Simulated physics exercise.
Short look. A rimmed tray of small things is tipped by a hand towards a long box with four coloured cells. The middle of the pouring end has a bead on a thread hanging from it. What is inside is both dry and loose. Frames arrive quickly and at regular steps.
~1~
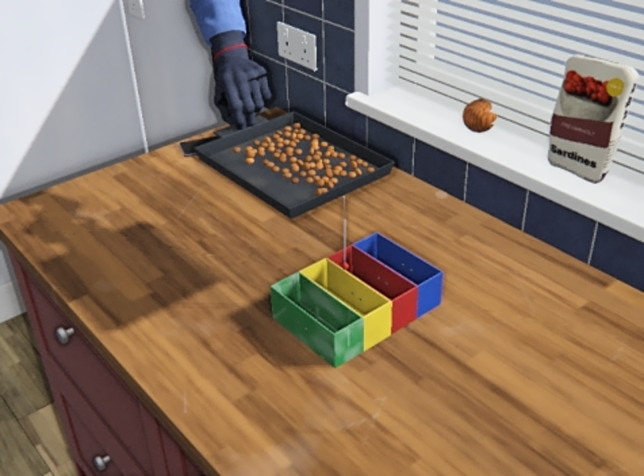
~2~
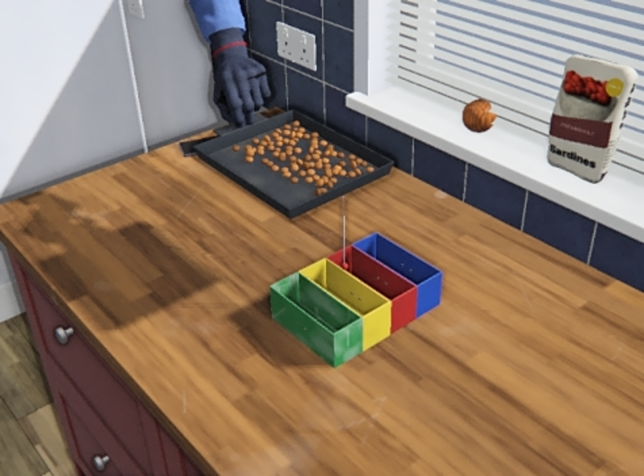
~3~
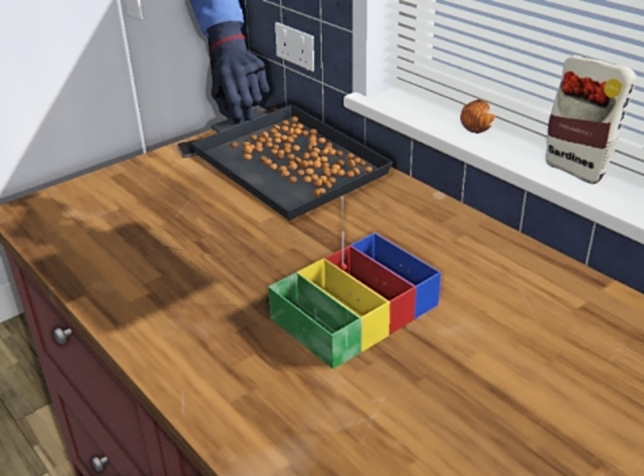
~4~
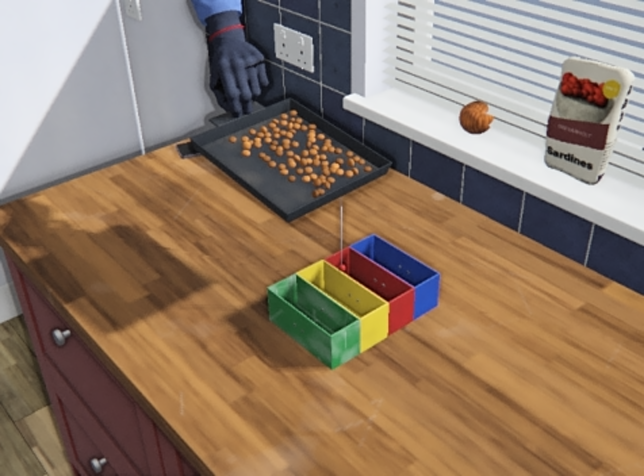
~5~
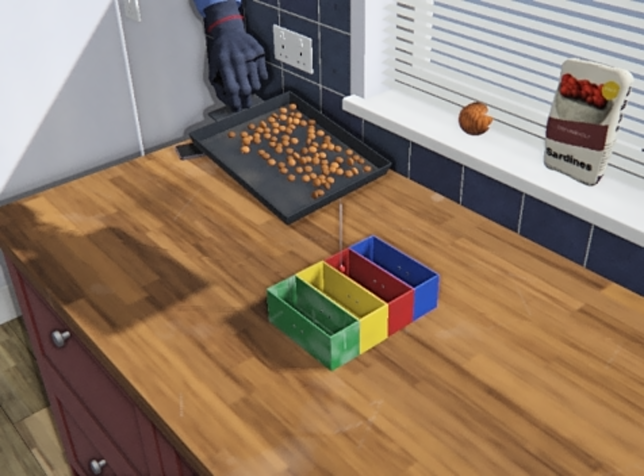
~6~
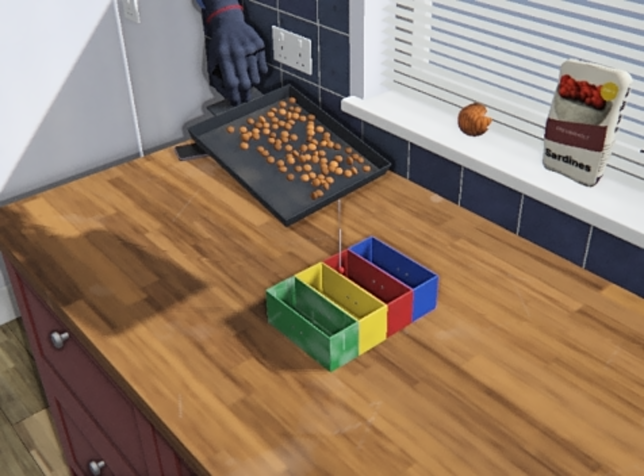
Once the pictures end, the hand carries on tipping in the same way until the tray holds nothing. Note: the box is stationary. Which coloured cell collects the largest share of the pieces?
Green.
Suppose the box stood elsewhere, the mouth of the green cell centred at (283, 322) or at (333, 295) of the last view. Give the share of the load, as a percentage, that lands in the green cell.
That makes 10 per cent, followed by 30 per cent.
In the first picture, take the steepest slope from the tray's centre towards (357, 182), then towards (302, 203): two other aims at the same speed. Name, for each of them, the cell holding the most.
The blue one, then the green cell.
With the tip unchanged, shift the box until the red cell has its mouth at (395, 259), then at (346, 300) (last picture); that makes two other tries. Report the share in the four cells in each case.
Estimates in order: 20 percent, 100 percent.
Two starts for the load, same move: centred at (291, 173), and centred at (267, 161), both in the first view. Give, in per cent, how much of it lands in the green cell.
Estimate: 70 % first, 70 % second.
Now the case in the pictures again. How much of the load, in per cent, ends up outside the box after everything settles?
Around 10 %.
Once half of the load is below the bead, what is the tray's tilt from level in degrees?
Roughly 110°.
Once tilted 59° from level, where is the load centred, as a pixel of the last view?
I'd put the middle of the pieces at roughly (314, 199).
Soon after the last picture, tray tipped steeply; nearly all on the tray; a small part falling or outside the box.
A little later, tray tipped right over; most on the tray; a small part in the green cell; a small part falling or outside the box.
Later still, tray tipped past a quarter turn; about two thirds in the green cell; about a quarter in the yellow cell; a small part in the red cell; a small part falling or outside the box.
At rest, tray tipped past a quarter turn; about two thirds in the green cell; about a quarter in the yellow cell; a small part in the red cell; none in the blue cell; a small part outside the box.
